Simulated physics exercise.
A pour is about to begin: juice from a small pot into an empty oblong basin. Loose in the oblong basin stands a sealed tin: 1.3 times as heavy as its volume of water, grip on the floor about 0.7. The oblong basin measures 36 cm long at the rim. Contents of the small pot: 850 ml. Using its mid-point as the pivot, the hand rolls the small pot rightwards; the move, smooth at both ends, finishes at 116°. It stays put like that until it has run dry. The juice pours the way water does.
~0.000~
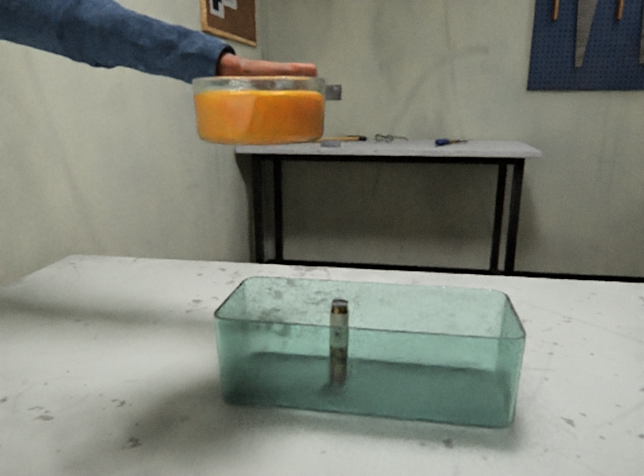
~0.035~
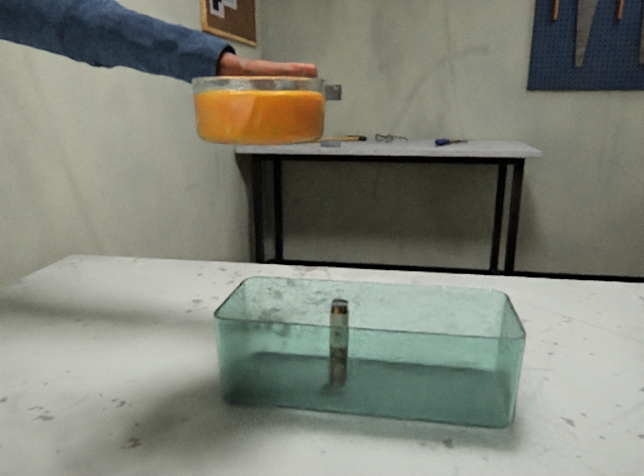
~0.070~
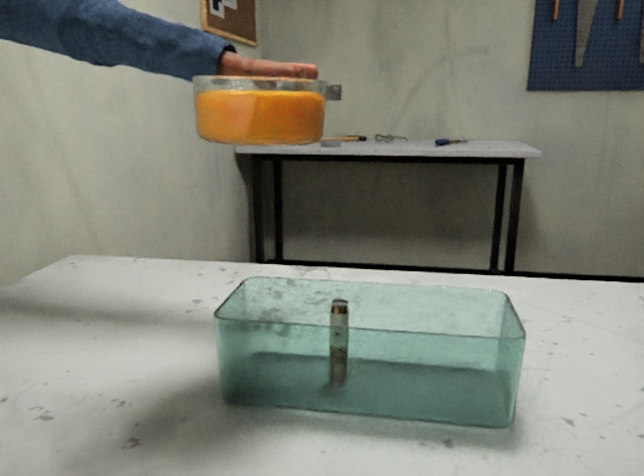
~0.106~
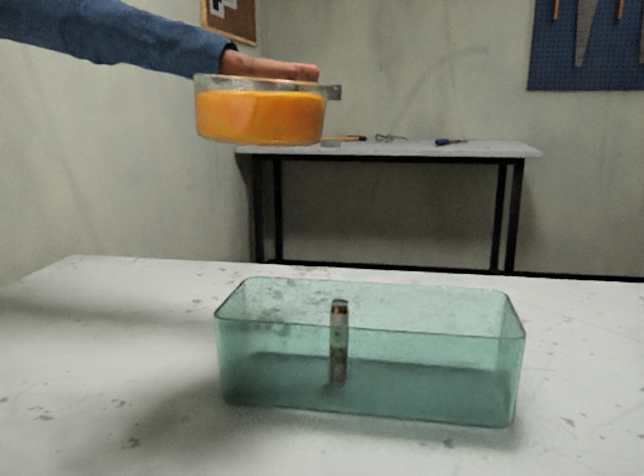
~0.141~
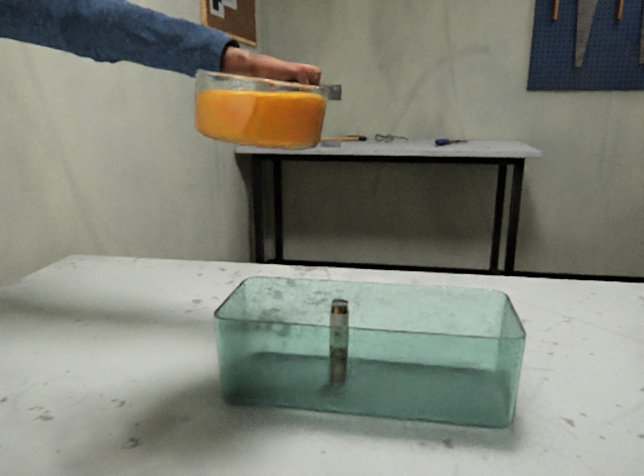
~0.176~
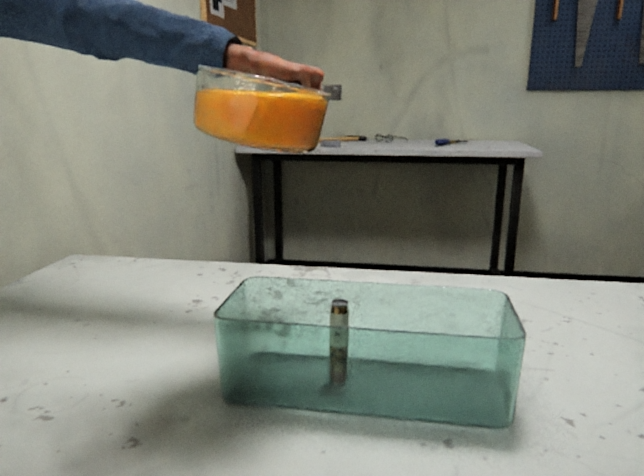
At first, a hand holds a small clear pot of orange juice nearly level above and to the left of an empty, greenish oblong basin with a tin standing inside. Then the hand slowly rolls the pot rightwards, leaving it slightly tilted, with the juice still inside.
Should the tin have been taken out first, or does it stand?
It overturns.
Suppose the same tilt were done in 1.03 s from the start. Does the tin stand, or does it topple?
In that case the tin overturns.
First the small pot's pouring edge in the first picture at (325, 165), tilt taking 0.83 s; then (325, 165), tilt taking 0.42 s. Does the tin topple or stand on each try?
Trial 1 - tin stays standing; trial 2 - tin tips.
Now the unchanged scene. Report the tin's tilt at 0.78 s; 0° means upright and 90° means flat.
Near 5 degrees.
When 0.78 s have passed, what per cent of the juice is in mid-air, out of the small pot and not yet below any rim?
Near 14 percent.
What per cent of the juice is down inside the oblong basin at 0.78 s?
Around 82 parts in a hundred.
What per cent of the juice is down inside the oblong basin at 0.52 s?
Near 5 in a hundred.
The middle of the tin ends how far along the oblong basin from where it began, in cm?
In the end the tin's centre has shifted about 7.0 centimetres.
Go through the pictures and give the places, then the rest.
The first frame shows tilt 0°; pouring edge (324, 81); surface from (204, 93) to (323, 93); the oblong basin's rim runs from (231, 296) to (515, 314); the tin's top is at (340, 306).
The second frame shows tilt 1°; pouring edge (324, 82); surface from (204, 93) to (323, 93).
The third frame shows tilt 2°; pouring edge (325, 83); surface from (204, 93) to (323, 94).
The fourth frame shows tilt 5°; pouring edge (326, 87); surface from (204, 93) to (323, 95).
The fifth frame shows tilt 8°; pouring edge (327, 91); surface from (205, 92) to (325, 96).
The sixth frame shows tilt 12°; pouring edge (328, 96); surface from (206, 92) to (326, 97).
Then, 0.52 s in, the tilt is 81° and 40 per cent is still to pour; the tin stands where it began.
Then, 0.78 s in, the tilt is 115° and 4 per cent is still to pour; the tin leans 5°.
Then, 1.04 s in, the tilt is 116° and 0 per cent is still to pour; the tin leans 4°.
Then, 1.33 s in, the tilt is 116° and 0 per cent is still to pour; the tin leans 55°.
Finally, the tin lies on its side.
